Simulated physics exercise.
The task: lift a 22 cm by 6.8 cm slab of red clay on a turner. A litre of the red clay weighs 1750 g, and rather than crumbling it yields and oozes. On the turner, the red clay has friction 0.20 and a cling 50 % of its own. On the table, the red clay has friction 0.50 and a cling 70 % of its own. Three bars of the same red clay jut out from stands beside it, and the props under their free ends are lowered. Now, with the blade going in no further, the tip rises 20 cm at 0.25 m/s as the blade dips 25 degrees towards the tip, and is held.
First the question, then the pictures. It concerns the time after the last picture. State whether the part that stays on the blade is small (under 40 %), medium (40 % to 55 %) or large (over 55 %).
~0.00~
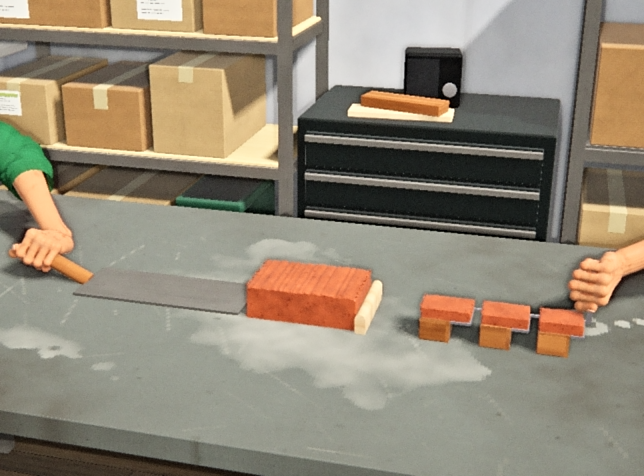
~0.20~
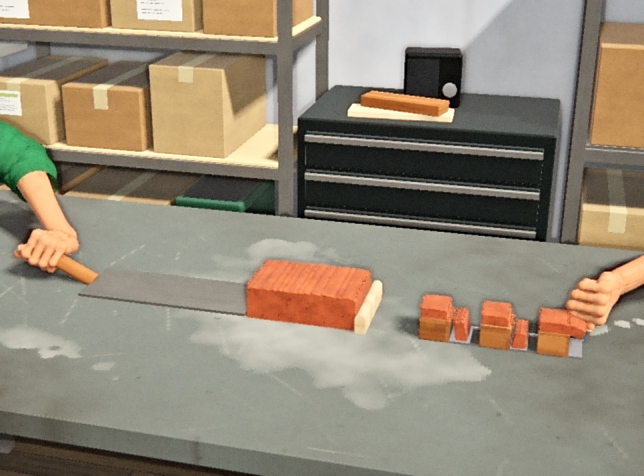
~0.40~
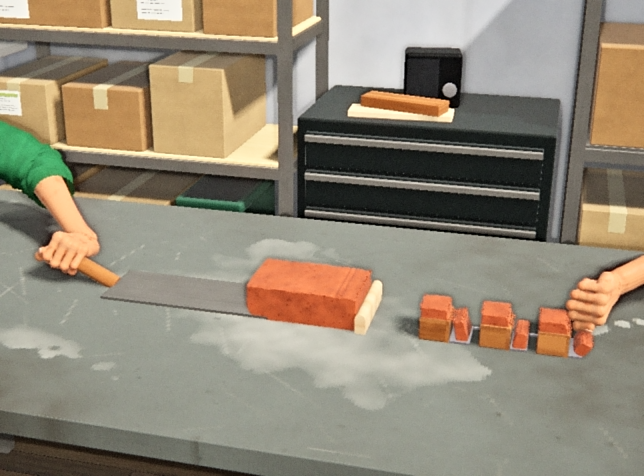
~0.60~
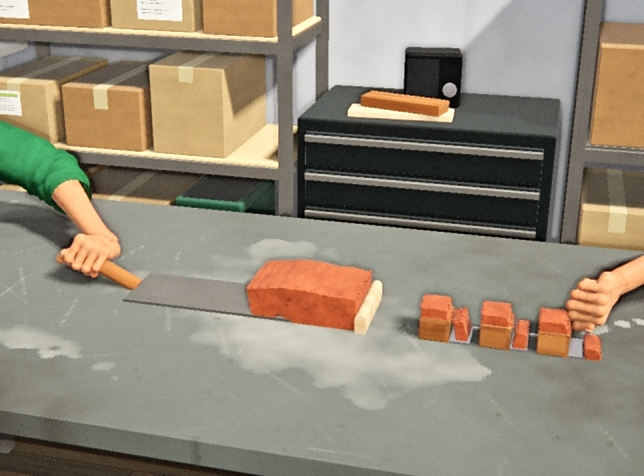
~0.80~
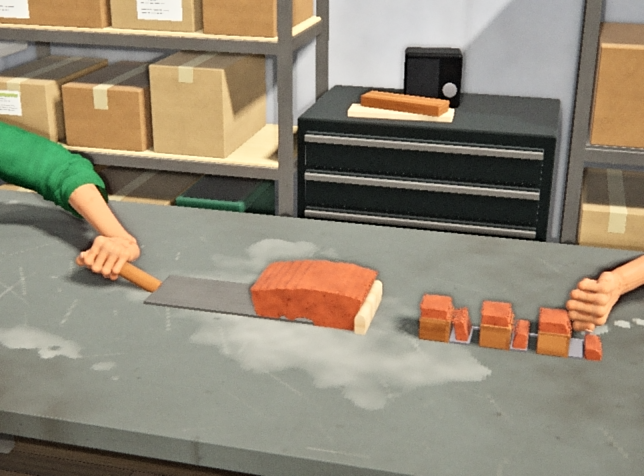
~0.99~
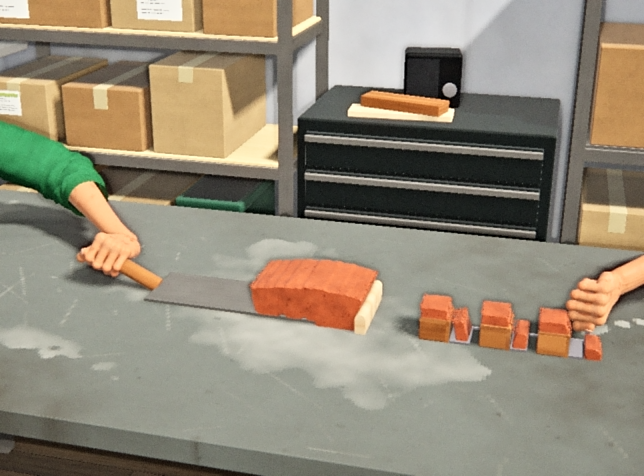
It is medium.
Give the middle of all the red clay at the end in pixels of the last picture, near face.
Look near (310, 258) in the final picture.
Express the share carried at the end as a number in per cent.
The figure sits near 50 percent.
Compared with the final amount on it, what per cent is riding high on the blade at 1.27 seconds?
Close to 30 percent.
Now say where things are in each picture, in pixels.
The first picture shows handle end of the blade at (73, 295), not yet moved; highest point of the red clay at (348, 298); the tips have sunk 0, 0, 0 (left to right).
The second picture shows handle end of the blade at (78, 295), moved 1.2 cm; highest point of the red clay at (348, 298); the tips have sunk 4.4 cm, 4.4 cm, 7 mm (left to right).
The third picture shows handle end of the blade at (101, 298), moved 6.1 cm; highest point of the red clay at (264, 287); the tips have sunk 4.4 cm, 4.4 cm, 4.3 cm (left to right).
The fourth picture shows handle end of the blade at (123, 301), moved 11 cm; highest point of the red clay at (288, 288); the tips have sunk 4.4 cm, 4.4 cm, 4.3 cm (left to right).
The fifth picture shows handle end of the blade at (144, 303), moved 16 cm; highest point of the red clay at (320, 290); the tips have sunk 4.4 cm, 4.4 cm, 4.3 cm (left to right).
The sixth picture shows handle end of the blade at (144, 300), moved 16 cm; highest point of the red clay at (318, 289); the tips have sunk 4.4 cm, 4.4 cm, 4.3 cm (left to right).
By 1.27 s, the tip is 7.2 cm up.
By 1.60 s, the tip is 15 cm up.
By 1.93 s, the tip is 20 cm up and 48 % is riding high on the blade.
By 2.25 s, the tip is 20 cm up and 48 % is riding high on the blade.
By 2.35 s, at the end, the tip is 20 cm up and 48 % is riding high on the blade.
